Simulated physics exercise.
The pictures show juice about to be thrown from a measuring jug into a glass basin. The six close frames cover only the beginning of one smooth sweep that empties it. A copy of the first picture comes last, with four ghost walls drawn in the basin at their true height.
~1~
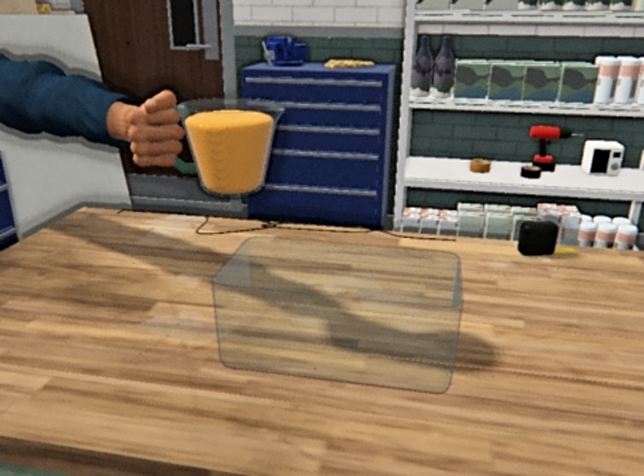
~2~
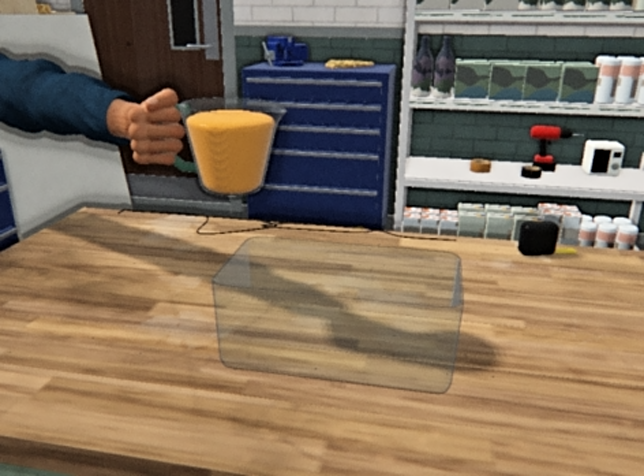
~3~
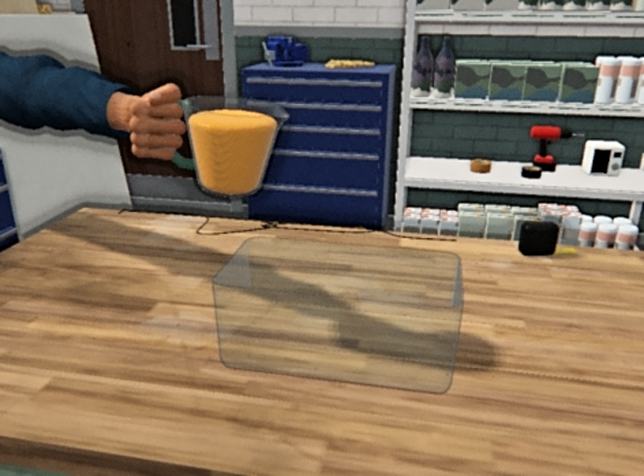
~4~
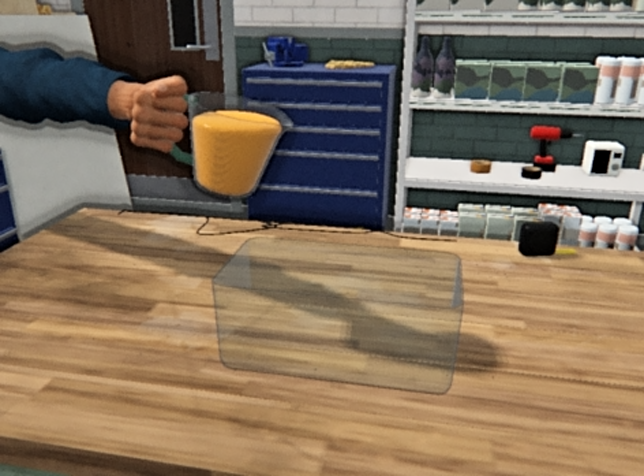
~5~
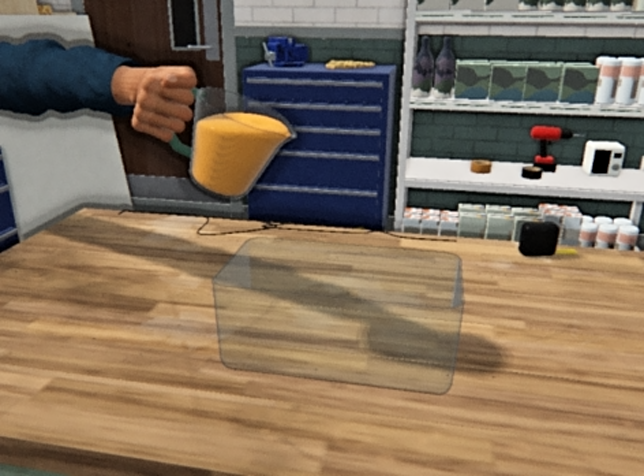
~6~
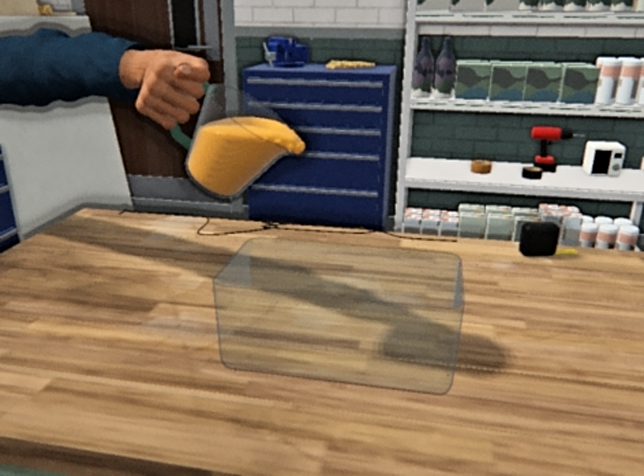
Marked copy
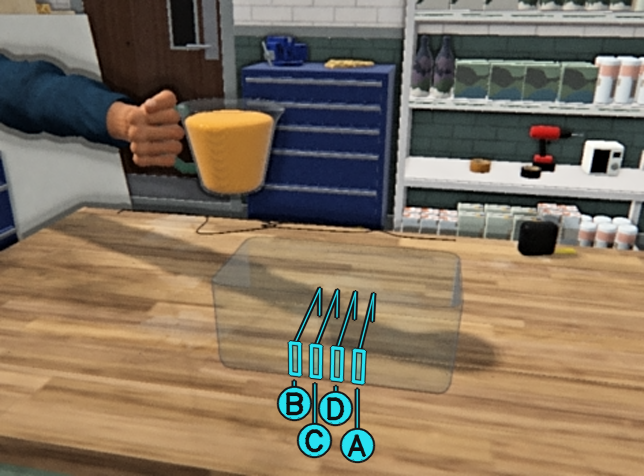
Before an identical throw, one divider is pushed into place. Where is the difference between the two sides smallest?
Best: C.
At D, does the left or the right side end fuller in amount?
The left one.
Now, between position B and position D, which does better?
Here it is position D.
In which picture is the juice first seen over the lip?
In picture 6.
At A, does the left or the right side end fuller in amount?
The left side.
On the marked copy, A at (357, 389); B at (294, 381); C at (314, 383); D at (335, 386).
For position A, about 91 % ends left of the wall and 6 % right of it; 3 % is lost outside.
For position B, about 11 % ends left of the wall and 88 % right of it.
For position C, about 47 % ends left of the wall and 52 % right of it.
For position D, about 76 % ends left of the wall and 21 % right of it; 3 % is lost outside.
